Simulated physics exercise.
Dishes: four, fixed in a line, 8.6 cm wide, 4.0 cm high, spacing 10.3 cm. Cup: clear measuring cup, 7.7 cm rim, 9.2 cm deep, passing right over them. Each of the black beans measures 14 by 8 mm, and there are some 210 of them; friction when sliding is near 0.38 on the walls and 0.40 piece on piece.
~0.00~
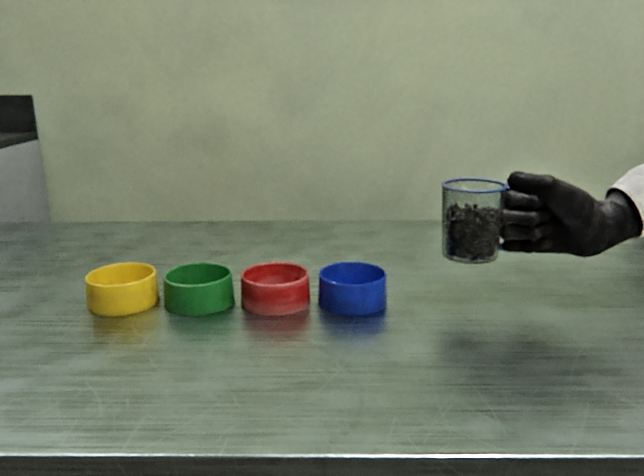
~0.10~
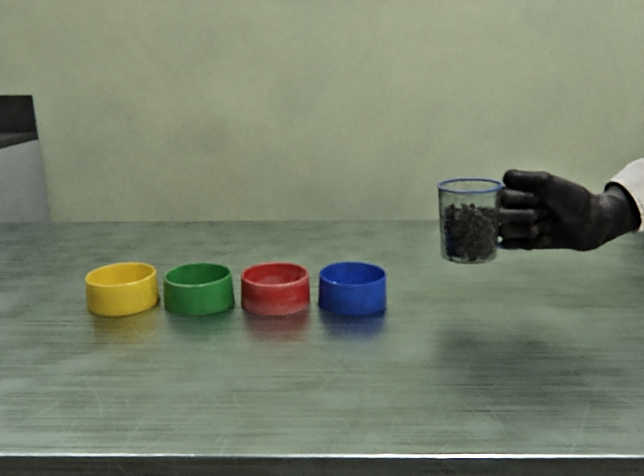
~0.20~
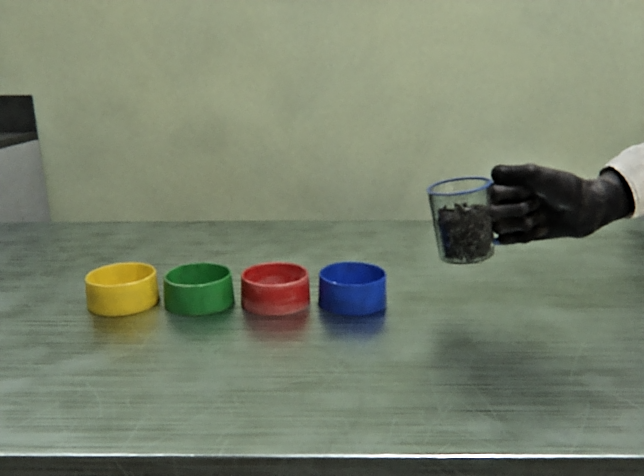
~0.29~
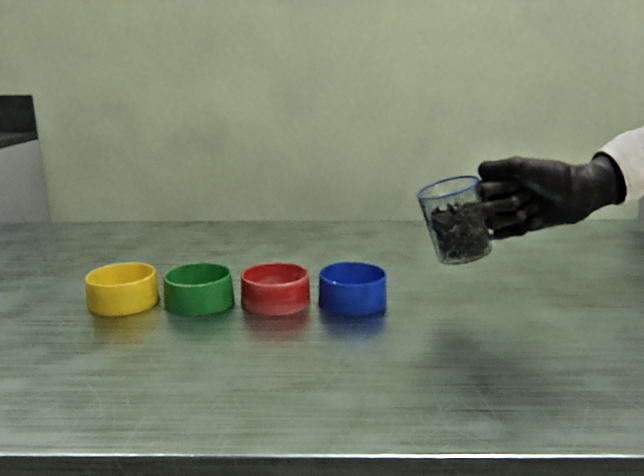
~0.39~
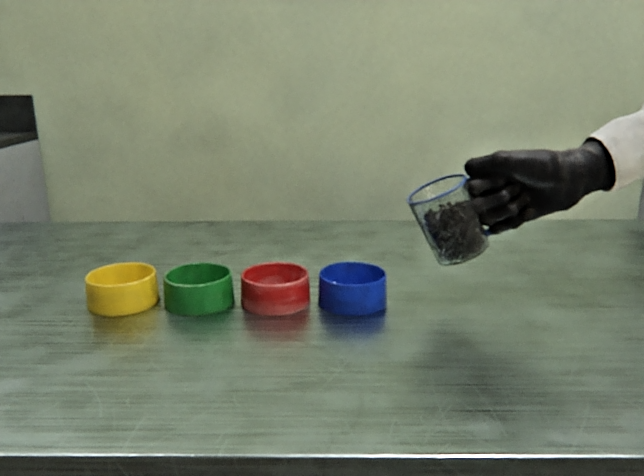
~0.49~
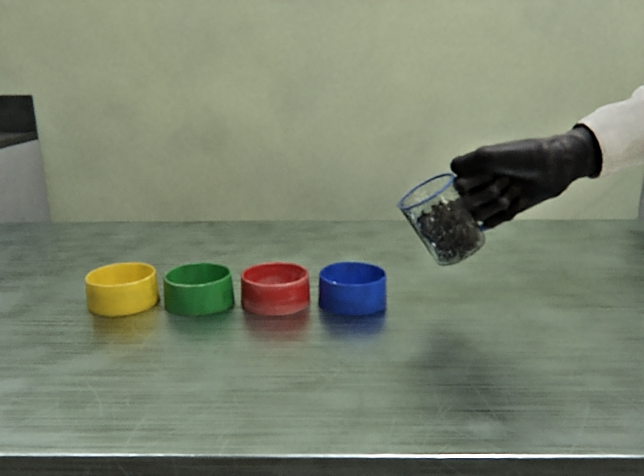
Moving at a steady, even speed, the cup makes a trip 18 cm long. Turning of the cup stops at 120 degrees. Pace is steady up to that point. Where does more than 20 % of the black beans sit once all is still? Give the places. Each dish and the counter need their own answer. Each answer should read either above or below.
Red - below, blue - above, green - below, yellow - below, counter - above.
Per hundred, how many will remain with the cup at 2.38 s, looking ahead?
Estimate: Some 0 %.
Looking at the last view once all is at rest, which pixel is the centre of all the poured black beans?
I'd put it at about (327, 295).
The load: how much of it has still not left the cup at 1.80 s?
Reading: Approx. 30 %.
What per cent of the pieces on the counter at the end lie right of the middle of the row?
I'd say near 100 percent.
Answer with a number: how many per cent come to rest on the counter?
Estimate: Near 45 per cent.
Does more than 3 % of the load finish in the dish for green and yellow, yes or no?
Note - green negative, yellow negative.
After 1.27 s, tilt 90 degrees; cup holds 100 %.
After 1.80 s, tilt 120 degrees; cup holds 30 %, red 5 %, blue 50 %.
After 2.38 s, tilt 120 degrees; cup holds 0 %, red 10 %, blue 45 %.
In the end, at 2.9 s, red 10 %, blue 45 %, green 0 %, yellow 0 %, counter 45 %.
